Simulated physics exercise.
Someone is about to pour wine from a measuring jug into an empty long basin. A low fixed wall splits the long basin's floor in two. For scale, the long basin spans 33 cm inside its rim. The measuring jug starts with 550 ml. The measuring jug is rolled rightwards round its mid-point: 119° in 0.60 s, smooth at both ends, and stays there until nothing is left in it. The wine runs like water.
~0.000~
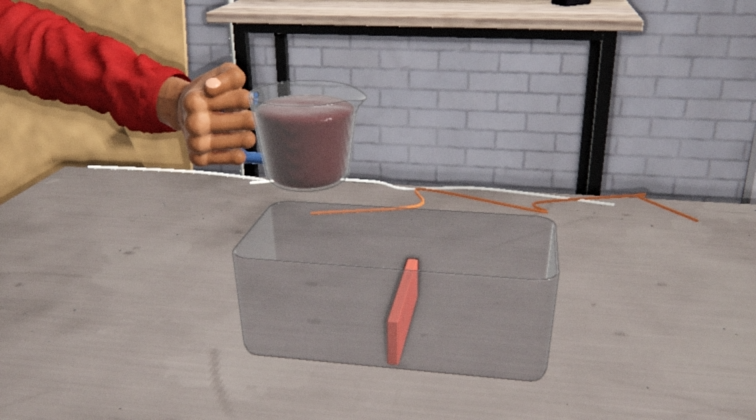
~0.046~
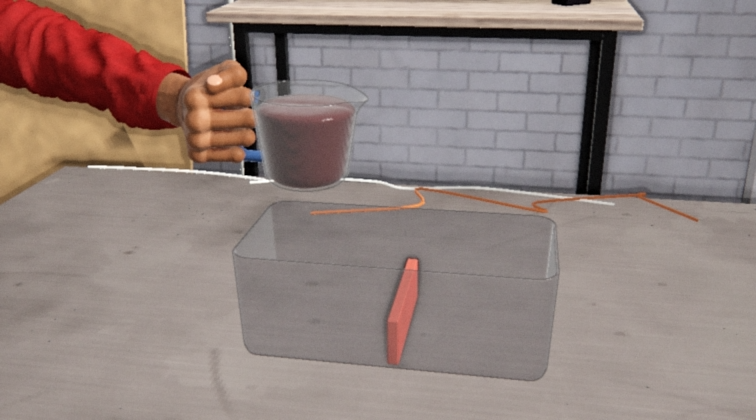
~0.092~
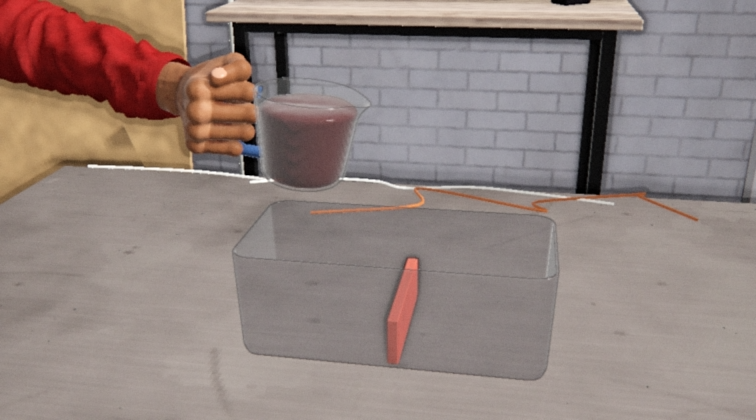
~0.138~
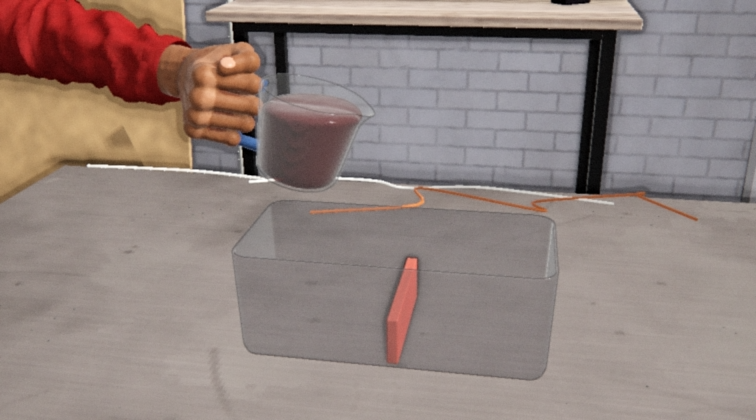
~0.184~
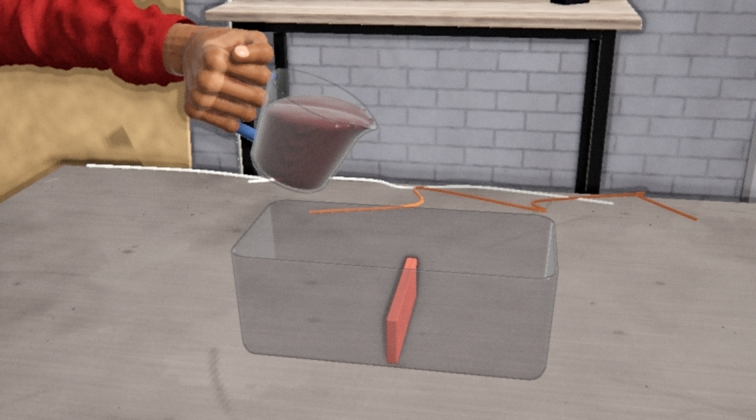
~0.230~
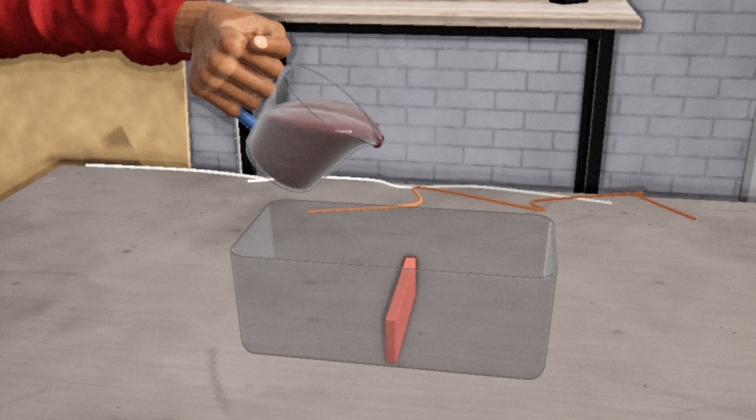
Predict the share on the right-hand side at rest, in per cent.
About 44 per cent.
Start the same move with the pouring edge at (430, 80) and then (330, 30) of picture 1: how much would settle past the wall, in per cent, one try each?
First 90, then 25 per cent.
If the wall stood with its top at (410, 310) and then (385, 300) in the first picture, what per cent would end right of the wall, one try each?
In turn about 40 and 70 per cent.
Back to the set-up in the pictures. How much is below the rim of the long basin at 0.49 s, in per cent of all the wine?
Near 50 in a hundred.
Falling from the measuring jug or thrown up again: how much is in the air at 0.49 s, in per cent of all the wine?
Near 24 in a hundred.
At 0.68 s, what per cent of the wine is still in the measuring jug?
Some 1 per cent.
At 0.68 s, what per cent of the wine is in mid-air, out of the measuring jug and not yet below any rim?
Some 3 per cent.
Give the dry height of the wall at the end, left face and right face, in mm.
Some 42 mm on the left and 44 mm on the right.
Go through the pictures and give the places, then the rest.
In the first picture, it leans 0°; its right rim is at (367, 97); the wine meets the walls at (259, 103) and (355, 107); the long basin's rim runs from (253, 228) to (556, 248); the wall's top is at (403, 289).
In the second picture, it leans 2°; its right rim is at (368, 99); the wine meets the walls at (260, 102) and (356, 108).
In the third picture, it leans 7°; its right rim is at (371, 104); the wine meets the walls at (263, 100) and (359, 109).
In the fourth picture, it leans 15°; its right rim is at (375, 114); the wine meets the walls at (265, 101) and (363, 112).
In the fifth picture, it leans 26°; its right rim is at (378, 127); the wine meets the walls at (269, 106) and (373, 118).
In the sixth picture, it leans 38°; its right rim is at (378, 143); the wine meets the walls at (262, 117) and (374, 132); 4 per cent is over the edge.
By 0.49 s the tilt is 110° and 27 per cent is still to pour, 13 is left of the wall and 36 right of it.
By 0.68 s the tilt is 119° and 1 per cent is still to pour, 52 is left of the wall and 43 right of it.
By 0.88 s the tilt is 119° and 0 per cent is still to pour, 54 is left of the wall and 44 right of it.
By 1.10 s the tilt is 119° and 0 per cent is still to pour, 54 is left of the wall and 44 right of it.
At rest 54 per cent lies left of the wall, 44 right of it and 2 outside.
